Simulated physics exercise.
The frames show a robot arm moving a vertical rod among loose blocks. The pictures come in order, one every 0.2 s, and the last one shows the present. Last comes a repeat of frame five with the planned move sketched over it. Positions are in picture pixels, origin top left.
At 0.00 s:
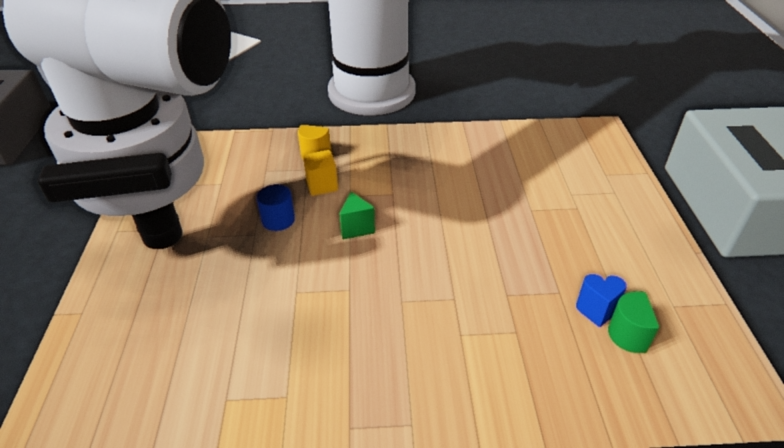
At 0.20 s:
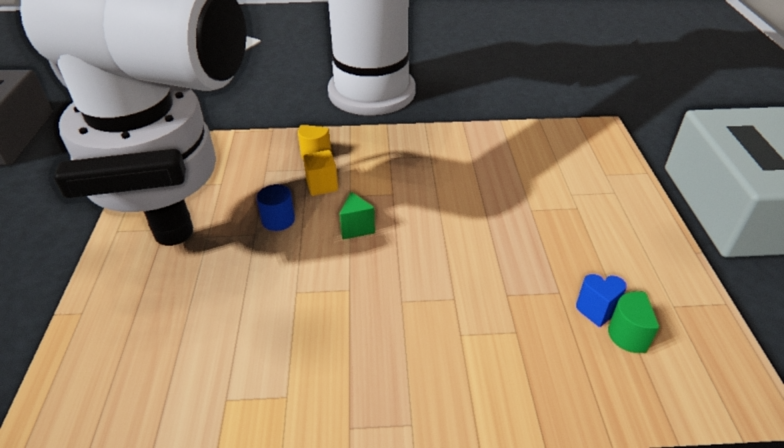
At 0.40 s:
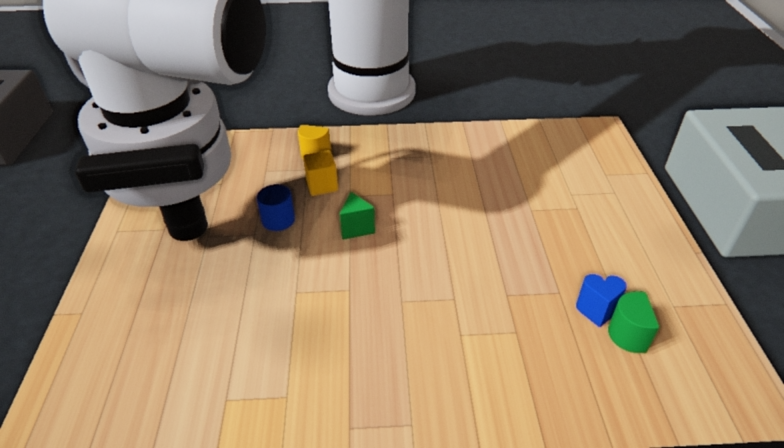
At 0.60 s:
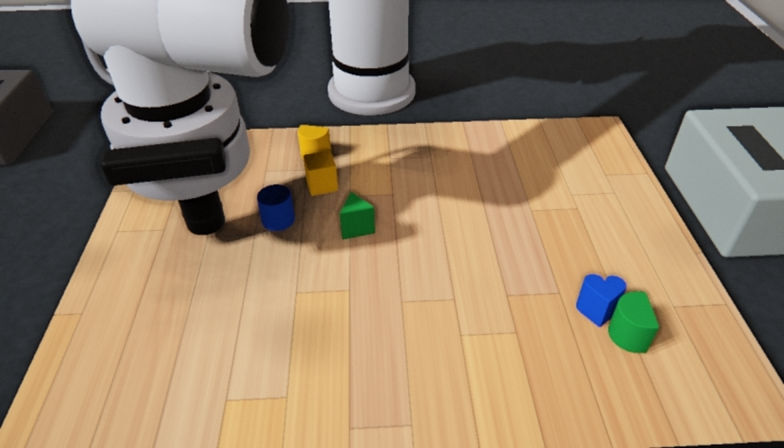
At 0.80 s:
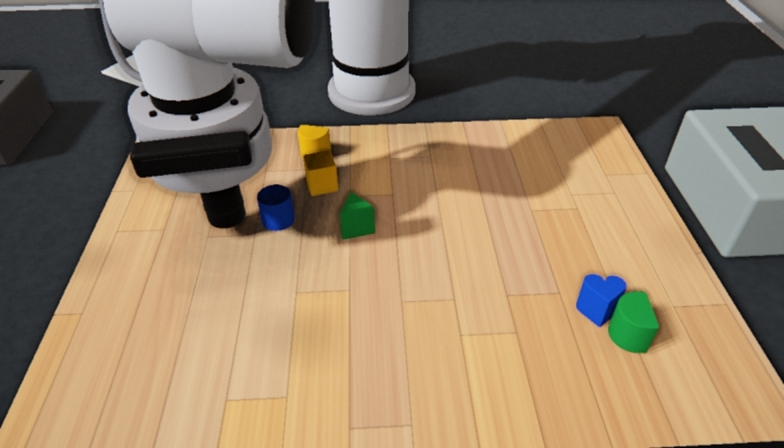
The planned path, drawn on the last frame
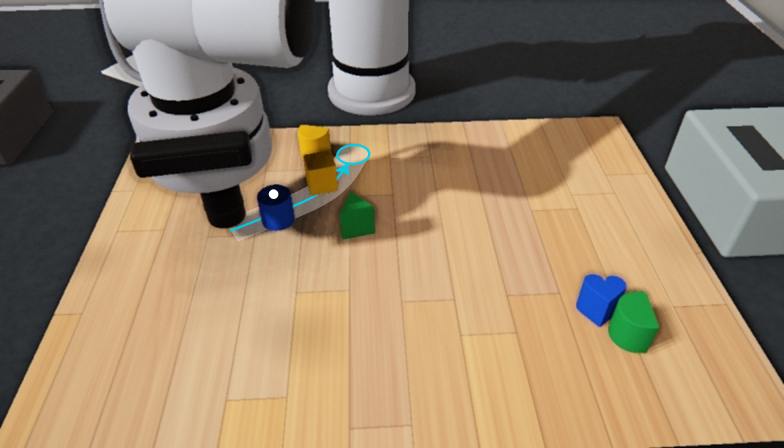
On a wooden board, a robot arm moves a black rod rightward toward a blue disc.
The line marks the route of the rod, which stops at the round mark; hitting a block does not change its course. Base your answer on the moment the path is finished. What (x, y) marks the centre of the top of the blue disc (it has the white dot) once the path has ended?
Its top centre is at about (339, 183).
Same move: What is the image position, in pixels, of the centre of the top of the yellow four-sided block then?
Its top middle: (352, 113).
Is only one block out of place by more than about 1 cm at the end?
My answer is no.
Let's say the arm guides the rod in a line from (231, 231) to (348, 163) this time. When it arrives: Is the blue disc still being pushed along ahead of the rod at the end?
Short answer: No.
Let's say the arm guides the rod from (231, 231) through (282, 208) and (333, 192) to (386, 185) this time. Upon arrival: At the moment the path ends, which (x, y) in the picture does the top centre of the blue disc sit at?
It is at (363, 184).
The drawn path runs from (231, 231) by way of (286, 209) and (331, 185) to (353, 154); the dot is on the blue disc.
The first path, step by step. One third of the way, rod at (284, 195); blue disc at (316, 186).
Two thirds of the way, rod at (330, 171); blue disc at (339, 183); yellow four-sided block at (339, 141), turned 50° anticlockwise.
At the end, rod at (353, 141); blue disc at (339, 183); yellow D-shaped block not moved; yellow four-sided block at (352, 113), turned 80° anticlockwise.
